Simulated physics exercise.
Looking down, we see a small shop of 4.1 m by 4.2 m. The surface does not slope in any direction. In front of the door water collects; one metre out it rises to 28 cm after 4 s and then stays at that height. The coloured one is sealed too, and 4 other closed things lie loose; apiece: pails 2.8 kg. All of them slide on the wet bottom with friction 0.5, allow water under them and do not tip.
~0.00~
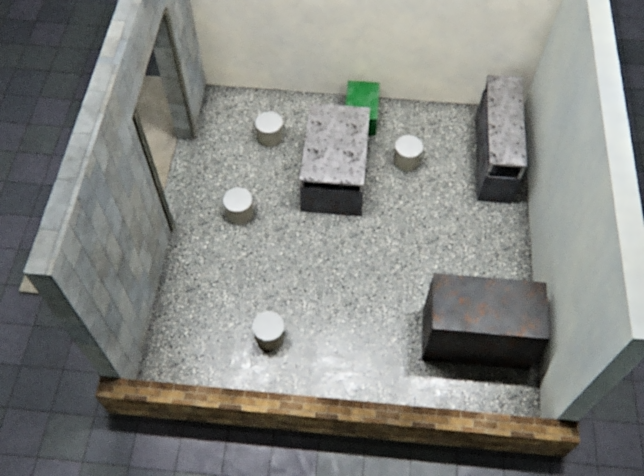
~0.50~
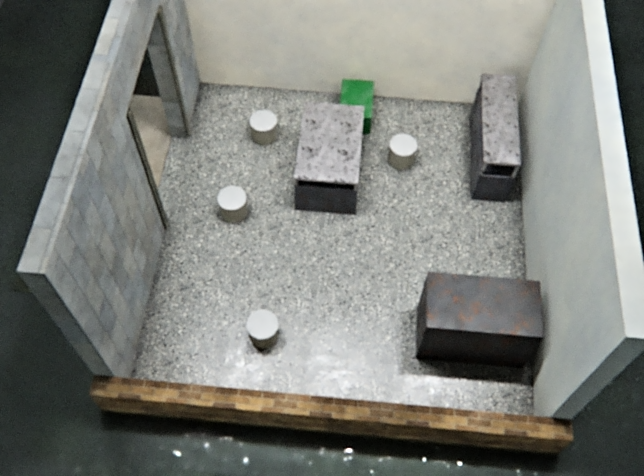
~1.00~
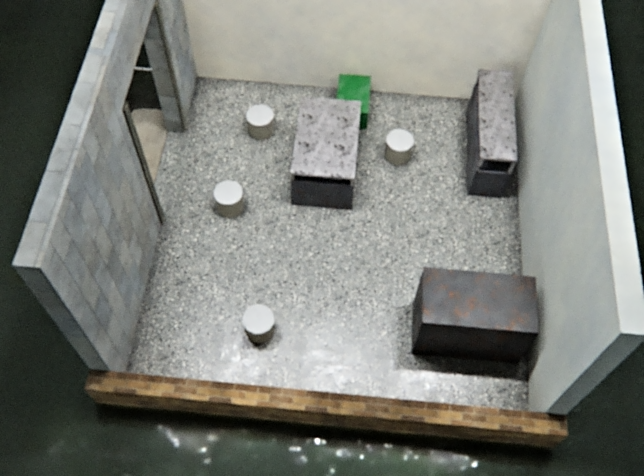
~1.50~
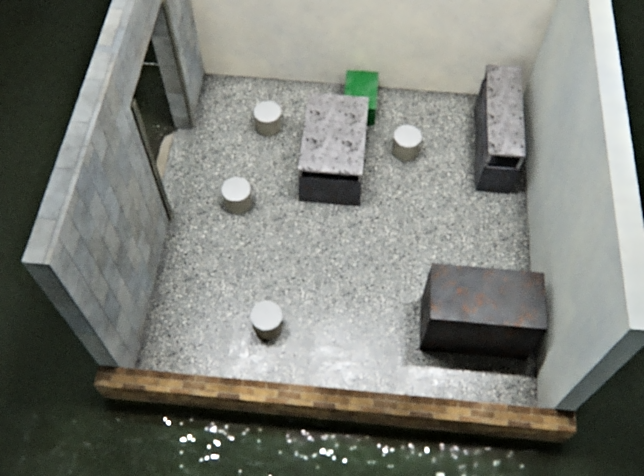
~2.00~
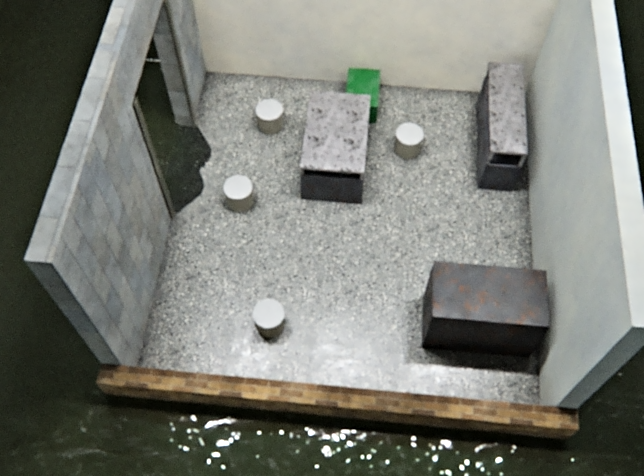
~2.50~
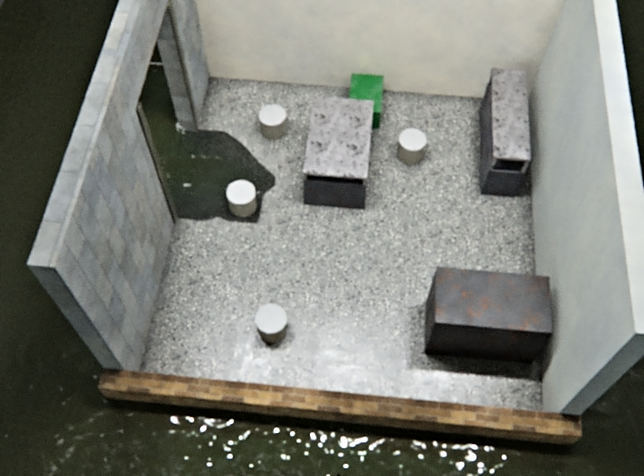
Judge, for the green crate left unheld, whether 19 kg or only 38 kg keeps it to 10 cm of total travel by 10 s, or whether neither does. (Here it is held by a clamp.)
Outcome: Neither mass serves.
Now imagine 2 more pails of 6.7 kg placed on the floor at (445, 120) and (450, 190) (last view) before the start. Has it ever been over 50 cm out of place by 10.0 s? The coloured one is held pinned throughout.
First one: Inside the limit; second one: Inside the limit.
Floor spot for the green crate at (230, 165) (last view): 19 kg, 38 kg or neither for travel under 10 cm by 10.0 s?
So neither weight works.
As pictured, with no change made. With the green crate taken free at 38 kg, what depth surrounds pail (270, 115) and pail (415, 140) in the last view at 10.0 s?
5 and 4 cm.
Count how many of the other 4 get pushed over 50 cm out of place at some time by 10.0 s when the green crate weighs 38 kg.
That comes to 3.
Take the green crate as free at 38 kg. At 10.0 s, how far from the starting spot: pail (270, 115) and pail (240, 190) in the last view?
They've ended up 150 cm and 350 cm away, in that order.
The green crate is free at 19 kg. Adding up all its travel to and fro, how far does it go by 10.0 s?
Some 80 cm in all.
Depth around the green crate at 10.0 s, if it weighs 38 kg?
About 7 cm.
After 3.5 s the green crate would be 0 cm from its start with 19 kg and 0 cm from its start with 38 kg; 0 cm of water round it then.
After 4.5 s the green crate would be 0 cm from its start with 19 kg and 0 cm from its start with 38 kg; 4 cm of water round it then.
After 7.0 s the green crate would be 83 cm from its start with 19 kg and 63 cm from its start with 38 kg; 7 cm of water round it then.
After 10.0 s the green crate would be 86 cm from its start with 19 kg and 77 cm from its start with 38 kg; 7 cm of water round it then.
